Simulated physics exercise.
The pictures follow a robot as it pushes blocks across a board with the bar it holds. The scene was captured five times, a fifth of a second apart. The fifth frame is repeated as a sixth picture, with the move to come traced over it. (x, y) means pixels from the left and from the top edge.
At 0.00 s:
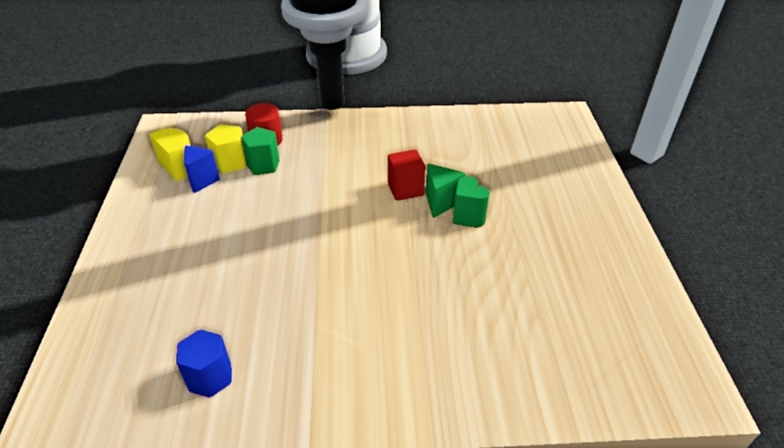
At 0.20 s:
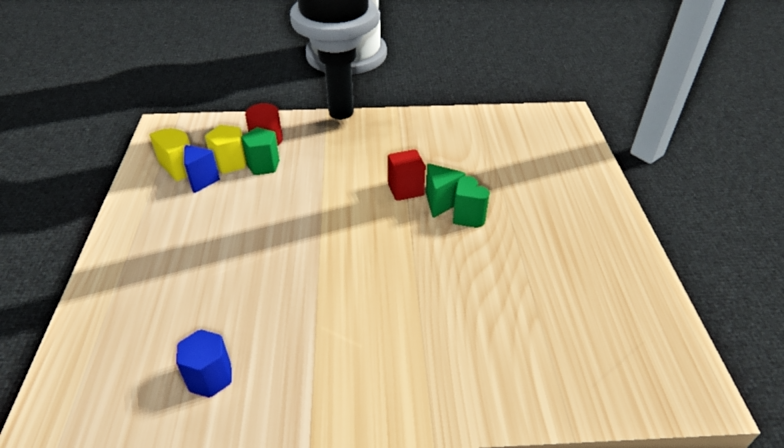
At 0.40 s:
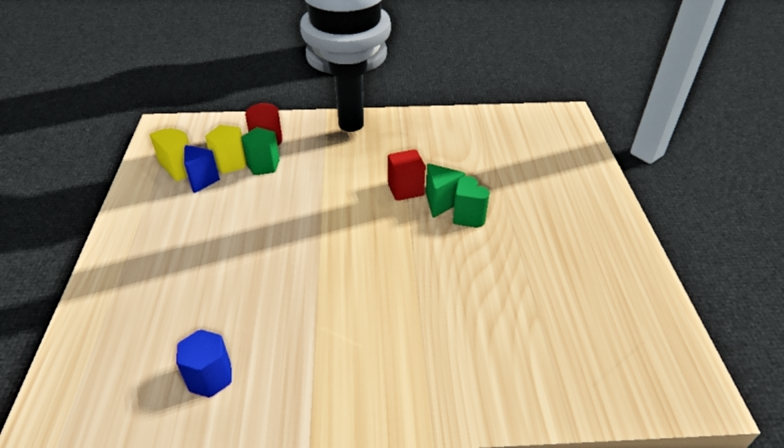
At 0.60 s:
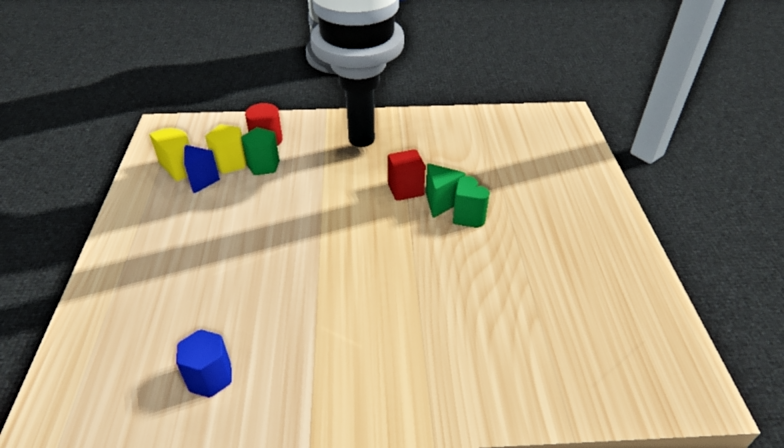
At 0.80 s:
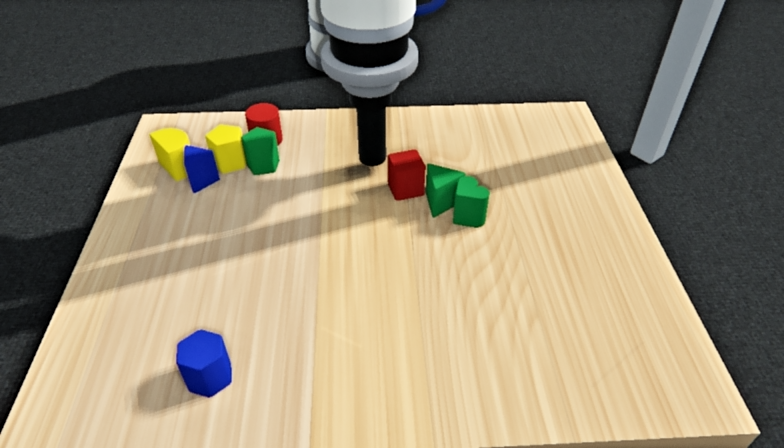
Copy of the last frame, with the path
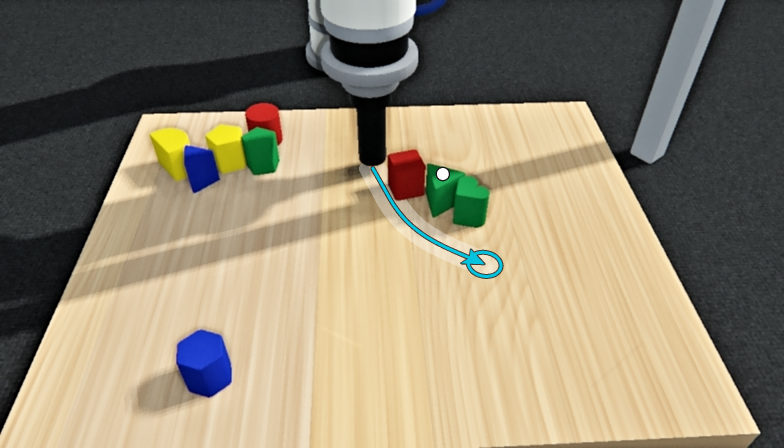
A black-tipped robot arm moves forward over the wooden board, nearing a red block beside green blocks.
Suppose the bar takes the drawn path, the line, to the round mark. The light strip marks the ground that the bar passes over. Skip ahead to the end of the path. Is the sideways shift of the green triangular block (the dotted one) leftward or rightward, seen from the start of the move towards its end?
Sideways, to the left.
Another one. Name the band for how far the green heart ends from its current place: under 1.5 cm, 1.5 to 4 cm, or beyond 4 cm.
Once the path ends, it will sit under 1.5 cm from where it is now.
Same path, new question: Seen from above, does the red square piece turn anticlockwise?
Yes
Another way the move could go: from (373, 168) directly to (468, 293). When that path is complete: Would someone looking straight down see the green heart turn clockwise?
Yes
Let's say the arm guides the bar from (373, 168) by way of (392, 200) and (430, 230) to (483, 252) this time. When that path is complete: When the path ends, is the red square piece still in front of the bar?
Answer: No.
The line goes from (373, 168) through (393, 203) and (428, 238) to (485, 264); the dot is on the green triangular block.
On the path given first. One third of the way, bar (393, 193); red square piece (425, 172), turned 70° anticlockwise; green triangular block (454, 172), turned 10° clockwise; green heart (474, 189).
Two thirds of the way, bar (429, 228); red square piece (433, 178), turned 100° anticlockwise; green triangular block (460, 170), turned 10° anticlockwise; green heart (475, 190), turned 15° clockwise.
At the end, bar (486, 254); red square piece (433, 178), turned 100° anticlockwise; green triangular block (460, 170), turned 10° anticlockwise; green heart (475, 190), turned 15° clockwise.
